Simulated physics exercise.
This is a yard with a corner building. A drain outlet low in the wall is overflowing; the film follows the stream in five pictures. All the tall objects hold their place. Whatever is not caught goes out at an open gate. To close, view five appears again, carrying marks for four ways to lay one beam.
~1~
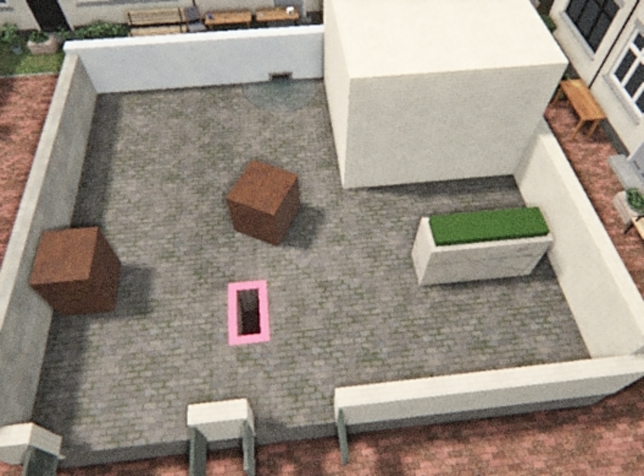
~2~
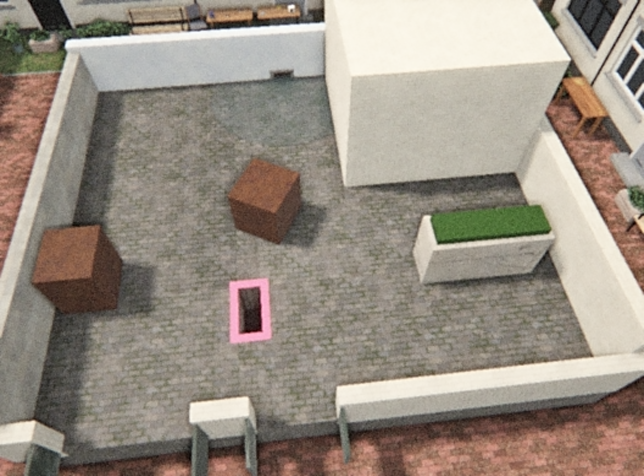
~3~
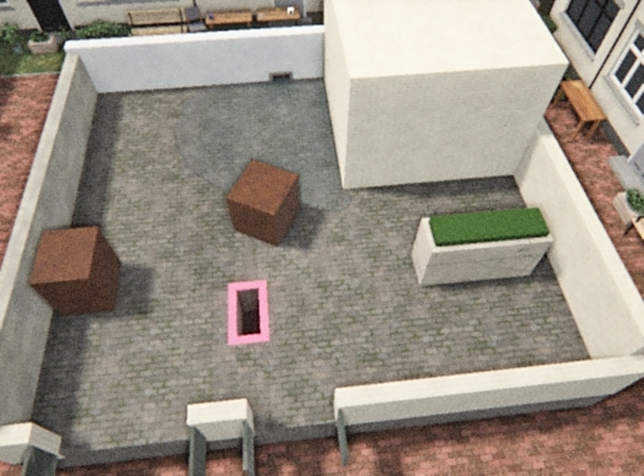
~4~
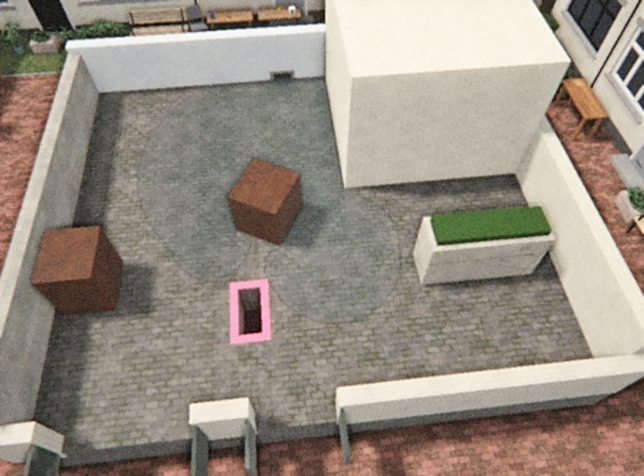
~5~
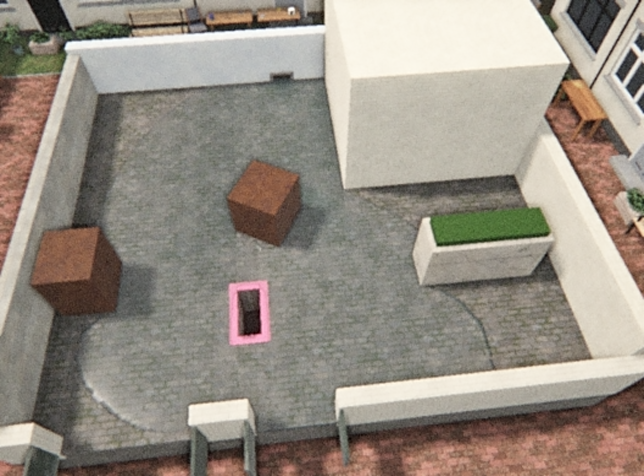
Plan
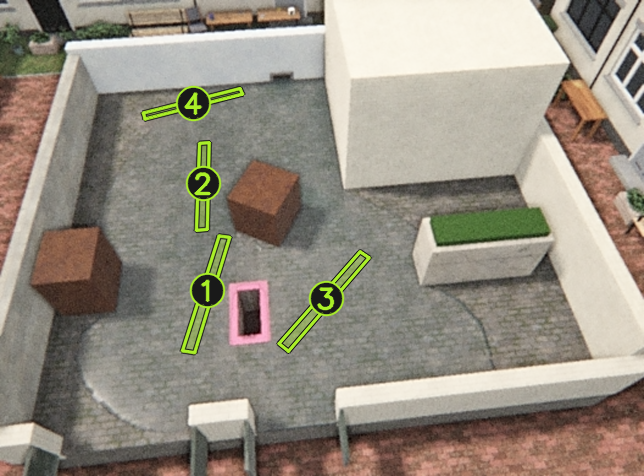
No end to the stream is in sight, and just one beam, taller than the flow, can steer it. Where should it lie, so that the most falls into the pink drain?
Choose 3.
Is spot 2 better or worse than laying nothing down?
Better.
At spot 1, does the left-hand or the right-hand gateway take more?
More leaves on the left.
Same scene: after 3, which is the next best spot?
It is 2.
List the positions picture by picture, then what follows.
The first picture shows outfall at (281, 76); pink drain at (248, 311); open gate at (132, 429); open gate at (294, 410); 3 % of the ground under water, visible out to (305, 103); pink drain still dry.
In the second picture, 10 % of the ground under water, visible out to (295, 142); pink drain still dry.
In the third picture, 20 % of the ground under water, visible out to (319, 207); pink drain still dry.
In the fourth picture, 37 % of the ground under water, visible out to (332, 317); pink drain still dry.
In the fifth picture, 65 % of the ground under water, visible out to (92, 380); pink drain taking water.
In lime, 1 from (188, 351) to (224, 236); 2 from (201, 229) to (204, 143); 3 from (283, 347) to (364, 254); 4 from (144, 115) to (241, 91).
Choosing 1, about 6 % of the stream goes into the pink drain, about 90 % out by the gates.
Choosing 2, about 13 % of the stream goes into the pink drain, about 83 % out by the gates.
Choosing 3, about 27 % of the stream goes into the pink drain, about 70 % out by the gates.
Choosing 4, about 8 % of the stream goes into the pink drain, about 88 % out by the gates.
